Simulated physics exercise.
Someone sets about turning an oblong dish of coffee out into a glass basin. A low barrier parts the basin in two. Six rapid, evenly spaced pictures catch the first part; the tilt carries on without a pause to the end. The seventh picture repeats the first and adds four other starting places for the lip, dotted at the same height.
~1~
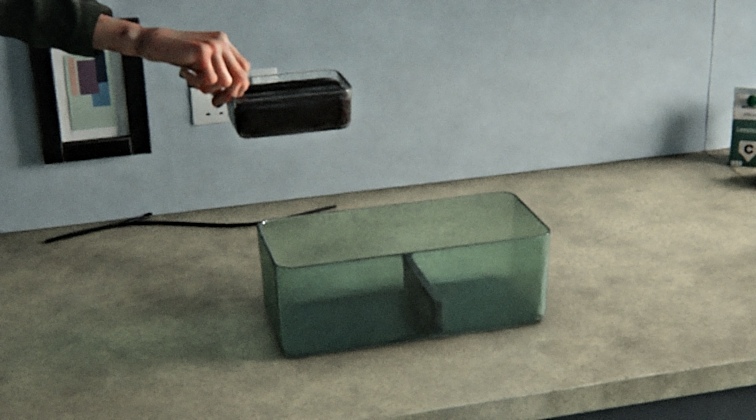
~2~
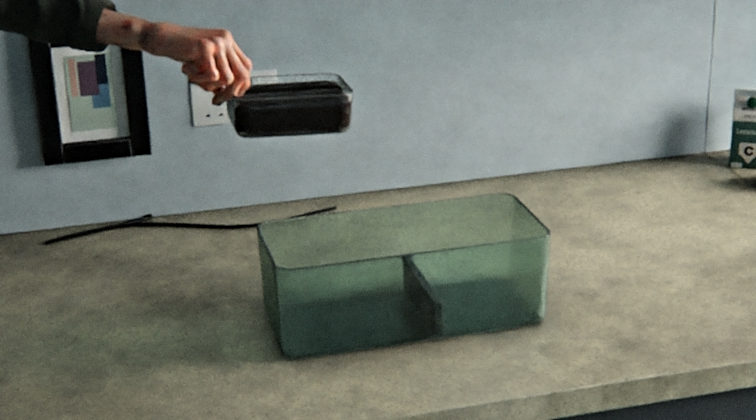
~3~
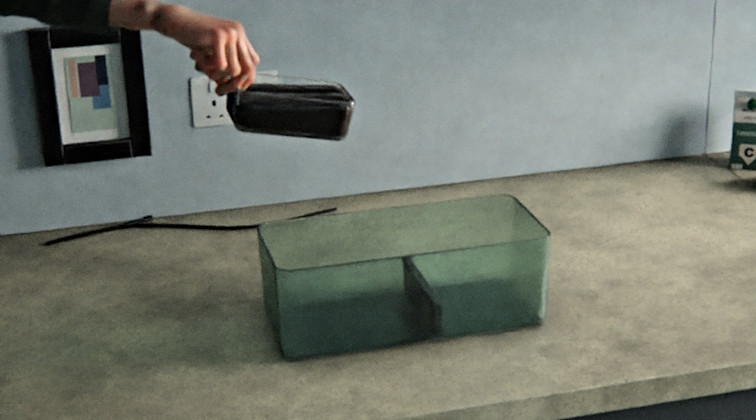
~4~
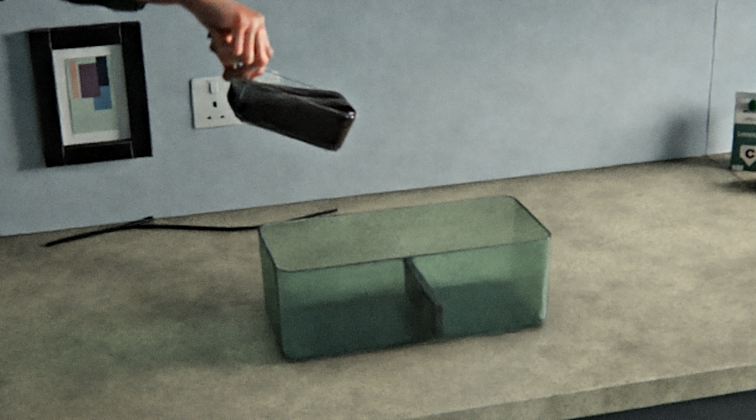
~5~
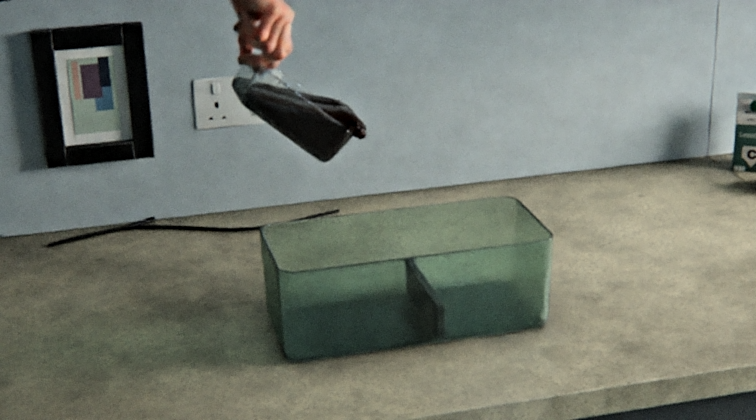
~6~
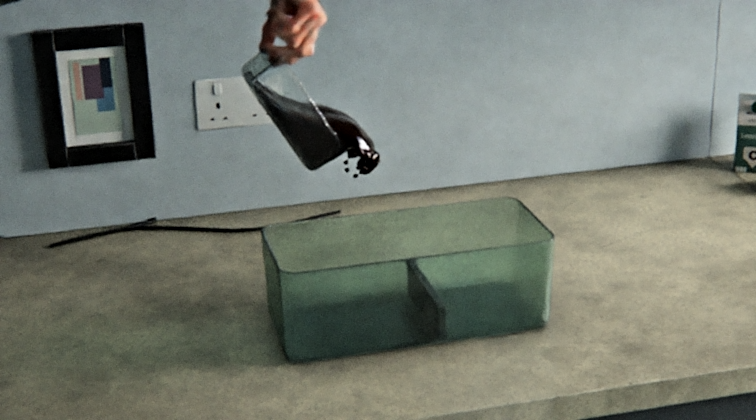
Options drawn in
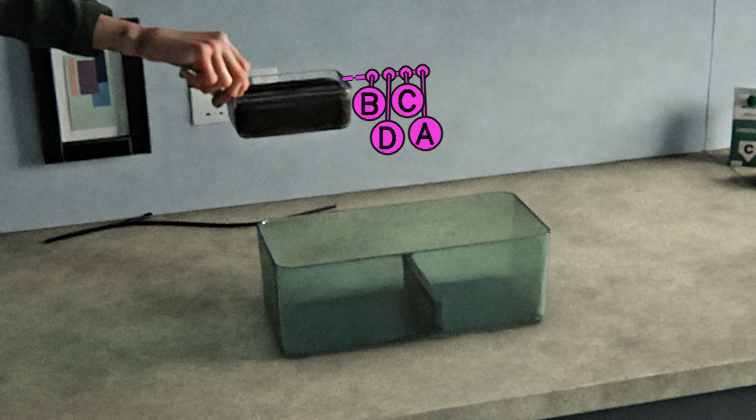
In the video, a hand holds an oblong clear dish of dark liquid above a green glass basin parted by a low barrier, then tips it steadily to the right until the liquid pours over the lip with scattered drops.
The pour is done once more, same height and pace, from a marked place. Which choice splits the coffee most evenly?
The best dot is B.
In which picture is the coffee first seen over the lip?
Picture 4.
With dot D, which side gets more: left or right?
The right side.
On the marked copy, A at (422, 71); B at (372, 76); C at (405, 72); D at (389, 74).
Choosing A, about 24 % ends left of the wall and 72 % right of it; 4 % is lost outside.
Choosing B, about 48 % ends left of the wall and 49 % right of it; 3 % is lost outside.
Choosing C, about 24 % ends left of the wall and 73 % right of it; 3 % is lost outside.
Choosing D, about 24 % ends left of the wall and 74 % right of it.
